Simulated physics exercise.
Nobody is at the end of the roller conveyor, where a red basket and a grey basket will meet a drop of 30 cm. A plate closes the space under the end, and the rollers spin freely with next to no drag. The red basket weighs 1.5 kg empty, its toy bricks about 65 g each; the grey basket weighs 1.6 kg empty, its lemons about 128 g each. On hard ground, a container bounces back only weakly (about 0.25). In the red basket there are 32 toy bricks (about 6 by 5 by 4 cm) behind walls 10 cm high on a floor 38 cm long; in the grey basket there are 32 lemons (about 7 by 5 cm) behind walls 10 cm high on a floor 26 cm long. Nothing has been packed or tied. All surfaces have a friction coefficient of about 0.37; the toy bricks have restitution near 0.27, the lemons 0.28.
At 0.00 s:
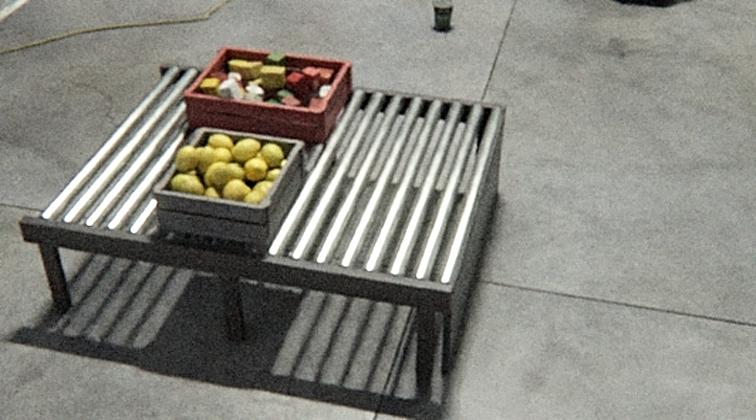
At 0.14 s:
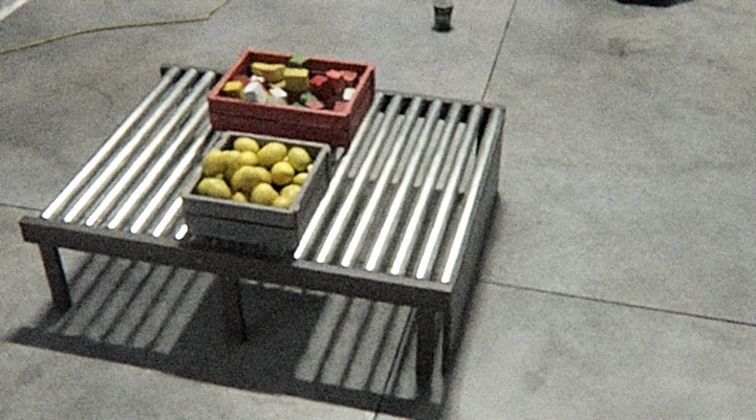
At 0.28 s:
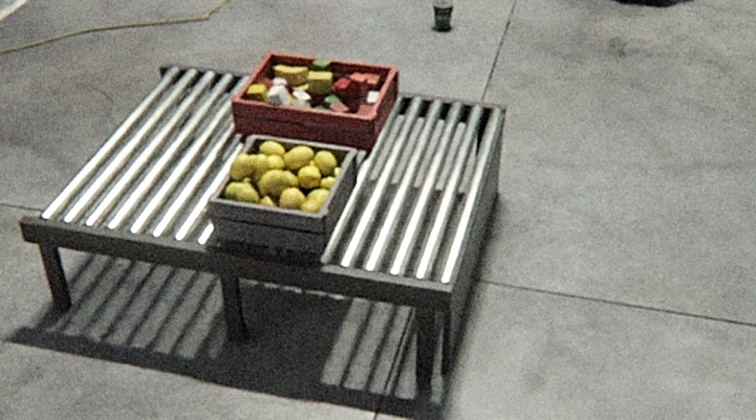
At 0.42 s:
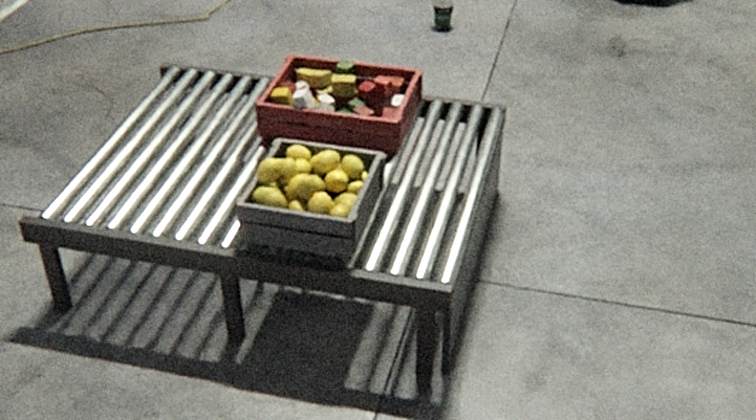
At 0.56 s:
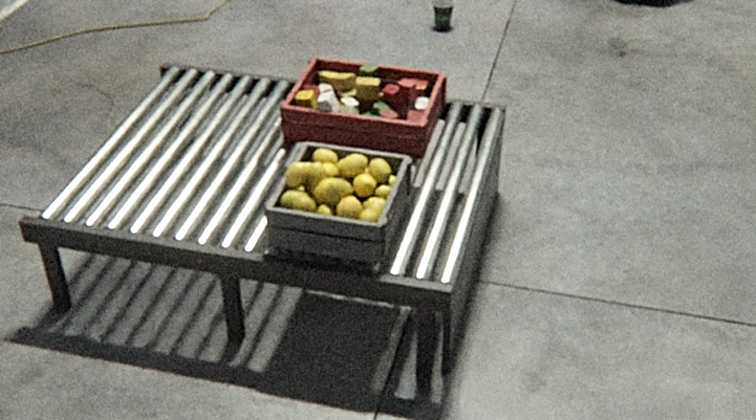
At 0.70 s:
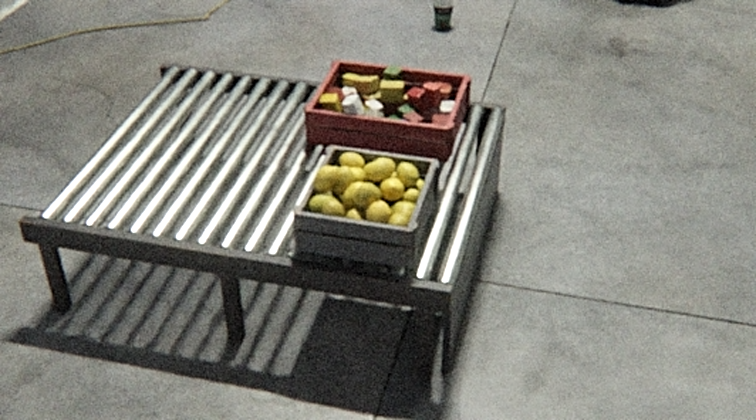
A roller conveyor stood on a concrete floor while a red basket of toy bricks and a grey basket of lemons moved steadily side by side to the right along its rollers.
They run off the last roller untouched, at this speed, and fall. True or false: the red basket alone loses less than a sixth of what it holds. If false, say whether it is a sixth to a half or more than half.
True.
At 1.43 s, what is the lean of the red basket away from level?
About 5°.
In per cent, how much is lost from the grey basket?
The grey basket comes in at 80 in a hundred.
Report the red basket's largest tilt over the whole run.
Roughly 45°.
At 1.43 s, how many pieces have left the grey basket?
At that moment the grey basket count out stands near 1.
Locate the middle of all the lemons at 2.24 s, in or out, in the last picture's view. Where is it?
Their middle is around (621, 344).
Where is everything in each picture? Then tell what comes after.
In the first frame (places track the rim corner closest to us here), red basket (317, 111); grey basket (259, 206); 45 cm to the end; all still inside.
In the second frame, red basket (342, 114); grey basket (288, 211); 38 cm to the end.
In the third frame, red basket (367, 117); grey basket (317, 215); 30 cm to the end.
In the fourth frame, red basket (393, 121); grey basket (346, 220); 23 cm to the end.
In the fifth frame, red basket (419, 124); grey basket (376, 224); 16 cm to the end.
In the sixth frame, red basket (445, 127); grey basket (406, 229); 9 cm to the end; all still inside.
After 0.87 s, the leading end passes the last roller.
After 1.43 s, the red basket leans 4° with 0 of 32 out and the grey basket leans 38° with 1 of 32 out.
After 1.63 s, the red basket leans 44° with 0 of 32 out and the grey basket leans 74° with 9 of 32 out.
After 1.98 s, the red basket leans 42° with 1 of 32 out and the grey basket has gone over with 23 of 32 out.
Final count (at 2.24 s), the red basket leans 42° with 1 of 32 out and the grey basket has gone over with 24 of 32 out. Asked share, 1 of 32, 3 per cent.
